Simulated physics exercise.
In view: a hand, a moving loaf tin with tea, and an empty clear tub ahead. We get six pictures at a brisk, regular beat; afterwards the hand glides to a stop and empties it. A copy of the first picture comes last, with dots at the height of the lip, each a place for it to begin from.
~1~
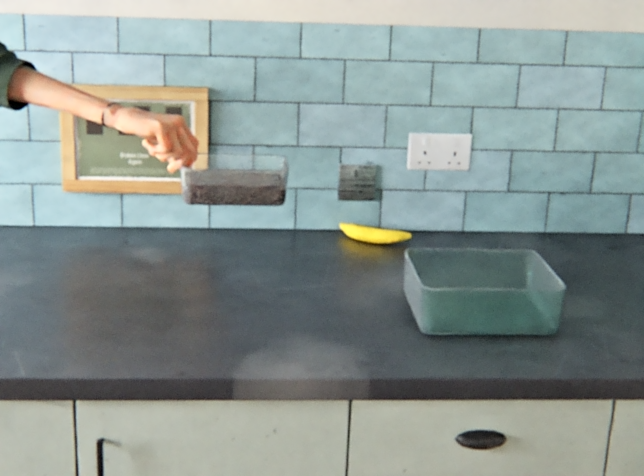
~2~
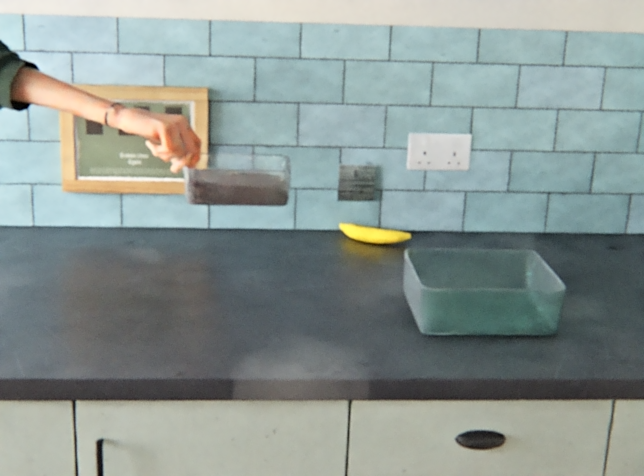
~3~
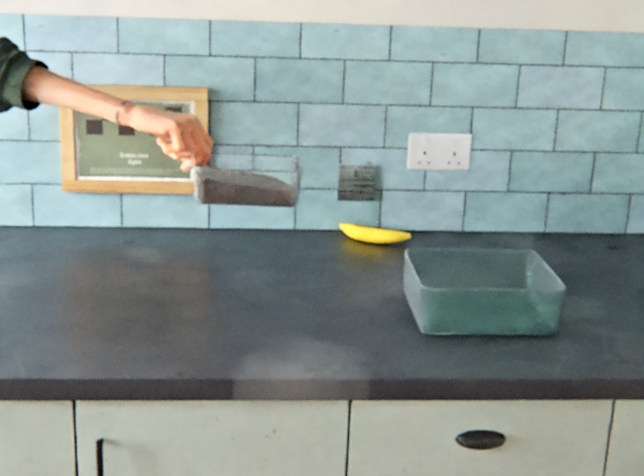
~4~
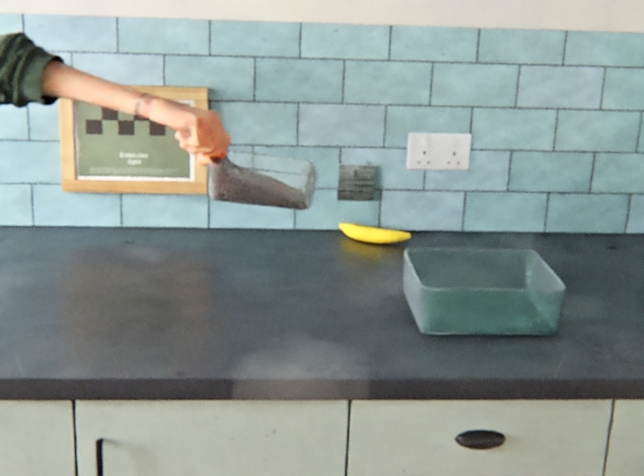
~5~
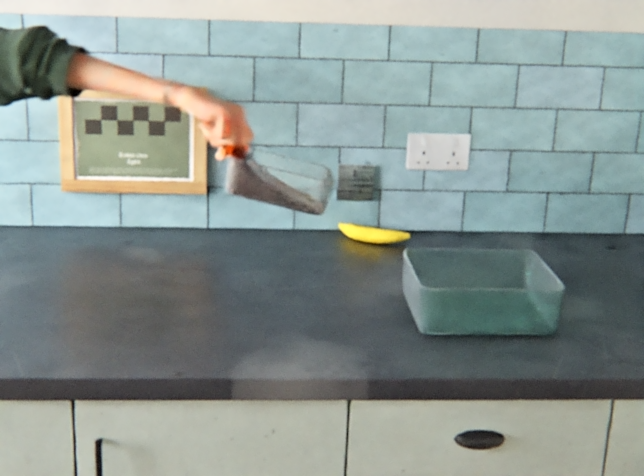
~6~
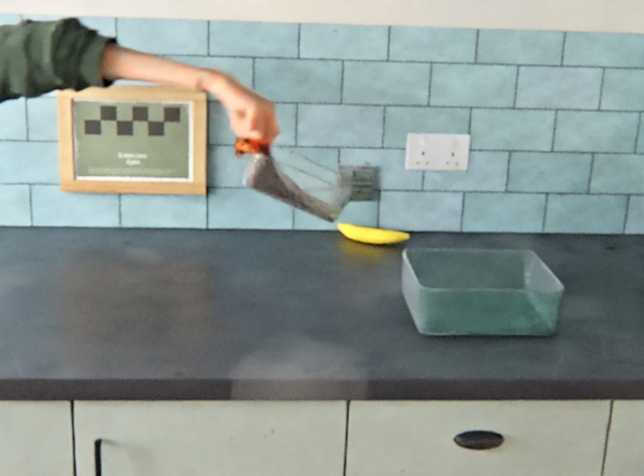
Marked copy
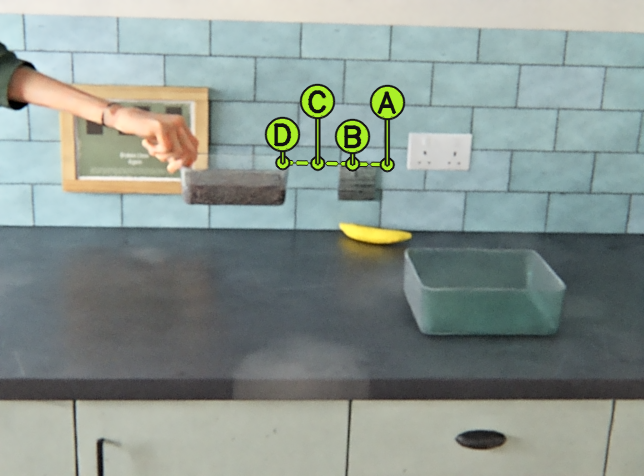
A small container of something dark, held by a hand, moved a little to the right above the counter, then tilted right end down while the banana and empty clear tub stayed put.
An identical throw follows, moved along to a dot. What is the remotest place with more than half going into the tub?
I would pick place C.
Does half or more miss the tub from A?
No, that is safe.
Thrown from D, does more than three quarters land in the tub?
No.
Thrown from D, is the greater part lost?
Yes, it does.
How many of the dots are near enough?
Three of the four.
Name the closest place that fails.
It is D.
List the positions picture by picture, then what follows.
The first picture shows upright, lip at (286, 162); tub from (419, 332) to (558, 333); nothing has left yet.
The second picture shows upright, lip at (289, 163); nothing has left yet.
The third picture shows upright, lip at (299, 164); nothing has left yet.
The fourth picture shows tipped about 6°, lip at (314, 168); tea is over the rim, down to (222, 157).
The fifth picture shows tipped about 13°, lip at (332, 175); tea is over the rim, down to (246, 154).
The sixth picture shows tipped about 23°, lip at (349, 184); tea is over the rim, down to (239, 152).
On the marked copy, A at (387, 164); B at (352, 164); C at (317, 163); D at (282, 162).
Choosing A, about 74 % lands in the tub, 10 % falls short and 16 % goes beside or beyond.
Choosing B, about 74 % lands in the tub, 17 % falls short and 9 % goes beside or beyond.
Choosing C, about 65 % lands in the tub, 24 % falls short and 11 % goes beside or beyond.
Choosing D, about 25 % lands in the tub, 73 % falls short.
